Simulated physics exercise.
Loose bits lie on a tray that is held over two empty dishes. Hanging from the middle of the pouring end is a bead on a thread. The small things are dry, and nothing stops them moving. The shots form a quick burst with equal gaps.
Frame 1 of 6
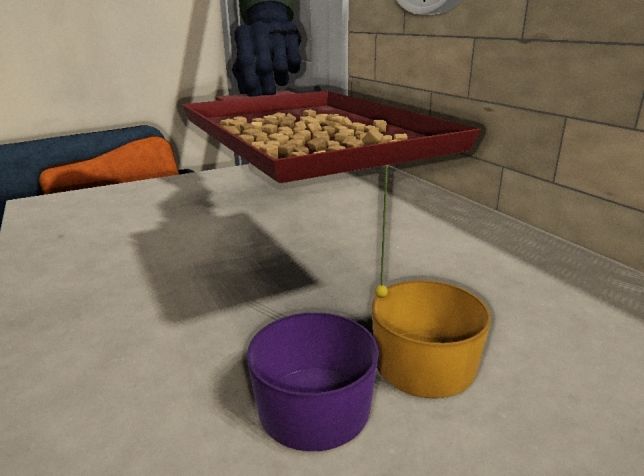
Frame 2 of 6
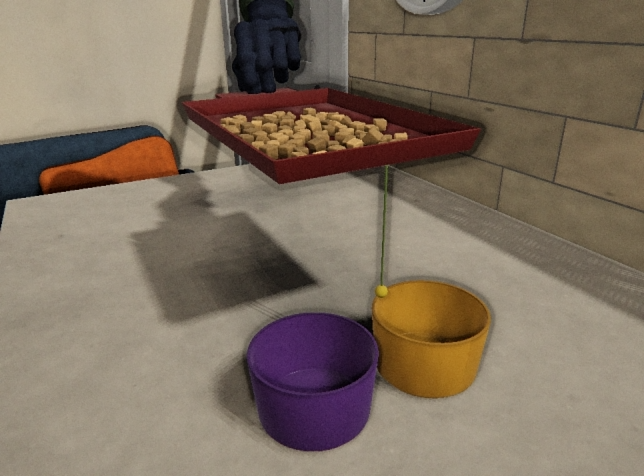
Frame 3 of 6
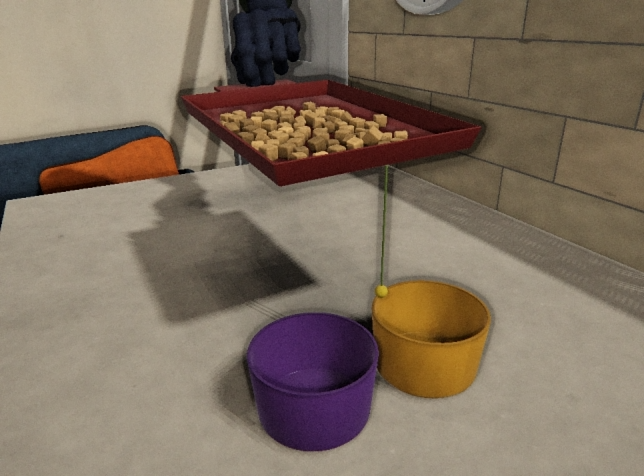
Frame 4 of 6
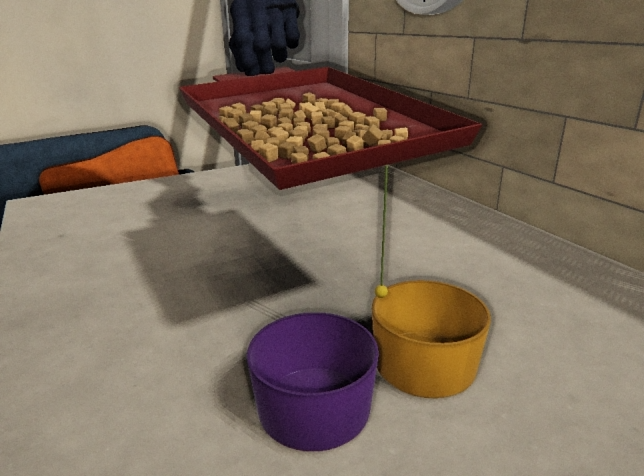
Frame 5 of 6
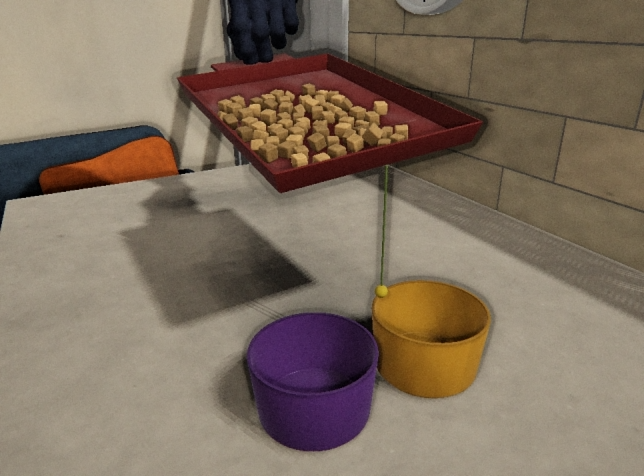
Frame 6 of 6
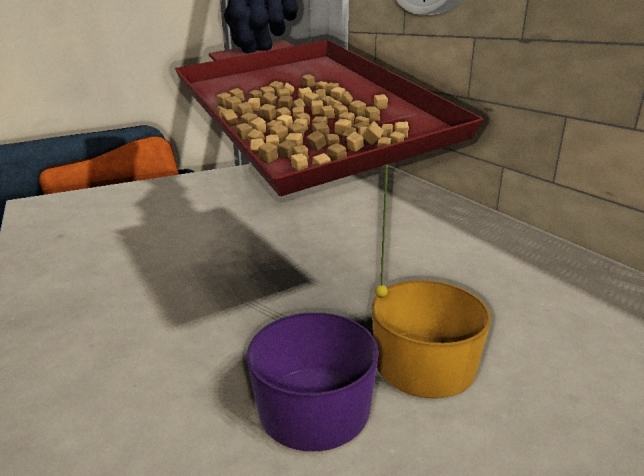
On a pale tabletop, a dark-gloved hand slightly tilting a red tray of small wooden cubes above purple and orange dishes.
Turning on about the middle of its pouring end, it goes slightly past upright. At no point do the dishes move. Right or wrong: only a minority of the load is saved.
Wrong, most of it is saved.
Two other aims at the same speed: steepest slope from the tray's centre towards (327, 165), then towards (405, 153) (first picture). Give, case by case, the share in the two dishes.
Somewhere close to 50 % the first time, 30 % the second.
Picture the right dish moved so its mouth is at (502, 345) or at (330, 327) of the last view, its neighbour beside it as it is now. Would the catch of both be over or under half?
Well, not up to half at the first spot and in excess of half at the second.
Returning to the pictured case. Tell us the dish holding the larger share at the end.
In the end, the left-side dish gets more.
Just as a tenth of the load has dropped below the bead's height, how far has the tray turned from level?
The tilt is near 105° by then.
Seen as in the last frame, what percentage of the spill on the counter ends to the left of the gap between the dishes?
Looks like close to 100 per cent of it.
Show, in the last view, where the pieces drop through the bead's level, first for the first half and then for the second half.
The opening half passes (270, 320), the closing half (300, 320).
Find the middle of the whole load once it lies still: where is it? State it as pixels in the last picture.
(299, 397).
Shortly afterwards, tray tipped steeply; the whole lot on the tray.
Next, tray tipped right over; the whole lot on the tray.
Some moments later, tray tipped past a quarter turn; near two thirds in the left dish; near a quarter outside both.
In the end, tray tipped past a quarter turn; near two thirds in the left dish; none at all in the right dish; near a quarter outside both.
